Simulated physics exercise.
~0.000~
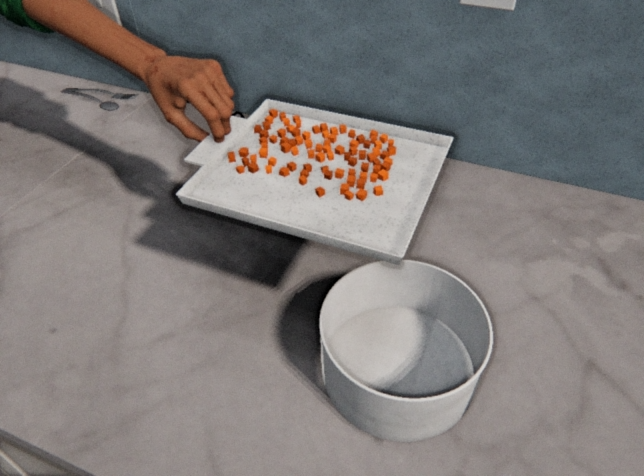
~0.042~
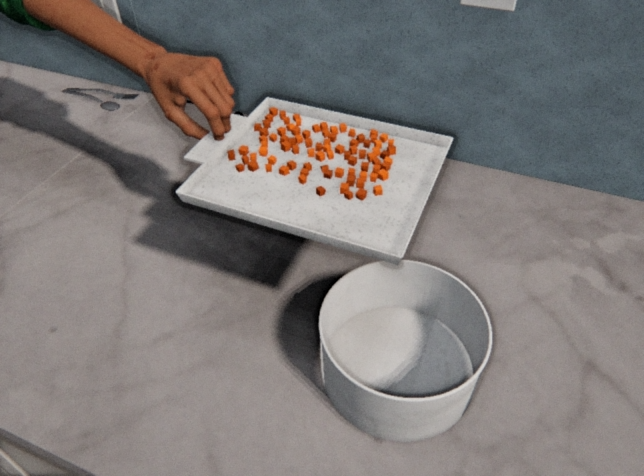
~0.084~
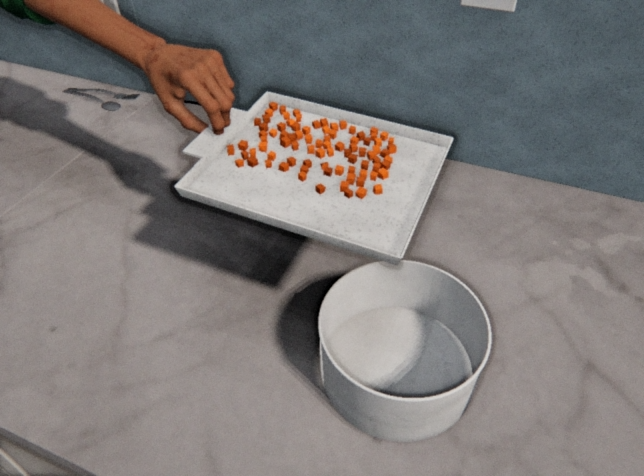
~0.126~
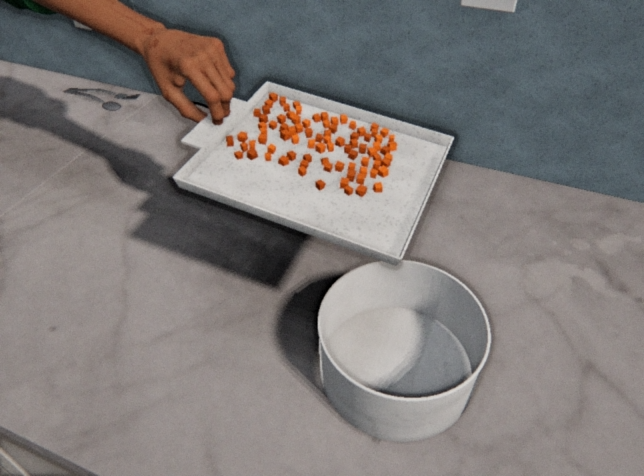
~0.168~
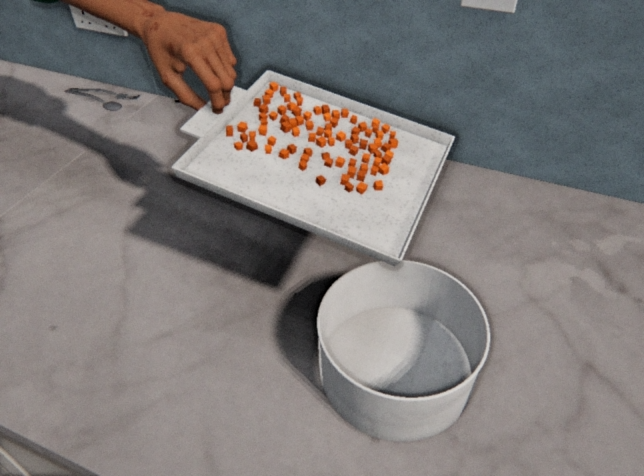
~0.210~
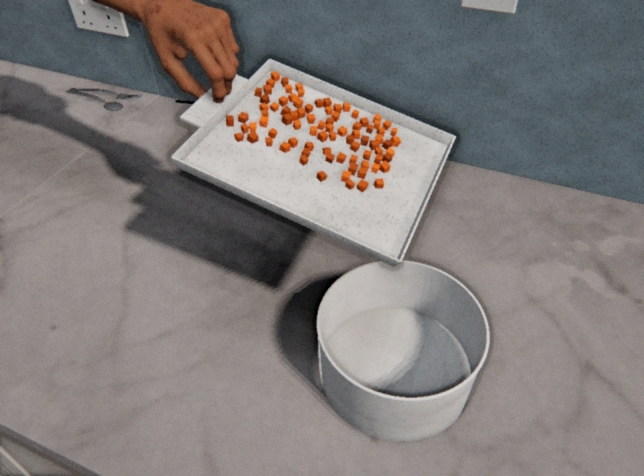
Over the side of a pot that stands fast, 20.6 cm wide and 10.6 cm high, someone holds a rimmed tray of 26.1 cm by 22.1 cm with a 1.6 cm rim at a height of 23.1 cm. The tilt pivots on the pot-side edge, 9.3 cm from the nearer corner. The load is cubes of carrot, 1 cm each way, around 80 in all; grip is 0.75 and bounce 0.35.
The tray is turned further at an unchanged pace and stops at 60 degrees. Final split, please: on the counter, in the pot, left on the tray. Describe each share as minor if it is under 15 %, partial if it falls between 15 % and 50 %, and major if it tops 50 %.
Counter - partial; pot - partial; left on the tray - partial.
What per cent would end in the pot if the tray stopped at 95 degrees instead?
60 percent.
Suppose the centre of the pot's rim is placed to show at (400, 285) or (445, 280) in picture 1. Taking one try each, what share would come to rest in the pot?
First try around 25 %, second around 40 %.
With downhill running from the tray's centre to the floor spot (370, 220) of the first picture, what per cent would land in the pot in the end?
I'd estimate about 60 %.
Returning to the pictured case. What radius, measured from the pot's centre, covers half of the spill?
Distance: Around 28 cm.
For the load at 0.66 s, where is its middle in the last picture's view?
(402, 142) or thereabouts.
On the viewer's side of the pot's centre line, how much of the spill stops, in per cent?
About 50 per cent.
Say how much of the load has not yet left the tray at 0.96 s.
Something like 40 percent, roughly.
Then, at 0.48 s, tilt 36 degrees; the tray holds 100 %, the pot 0 %.
After 0.66 s, tilt 52 degrees; the tray holds 100 %, the pot 0 %.
After 0.96 s, tilt 60 degrees; the tray holds 40 %, the pot 15 %.
By 2.4 s all is still; counter 30 %, pot 30 %, tray 40 %.
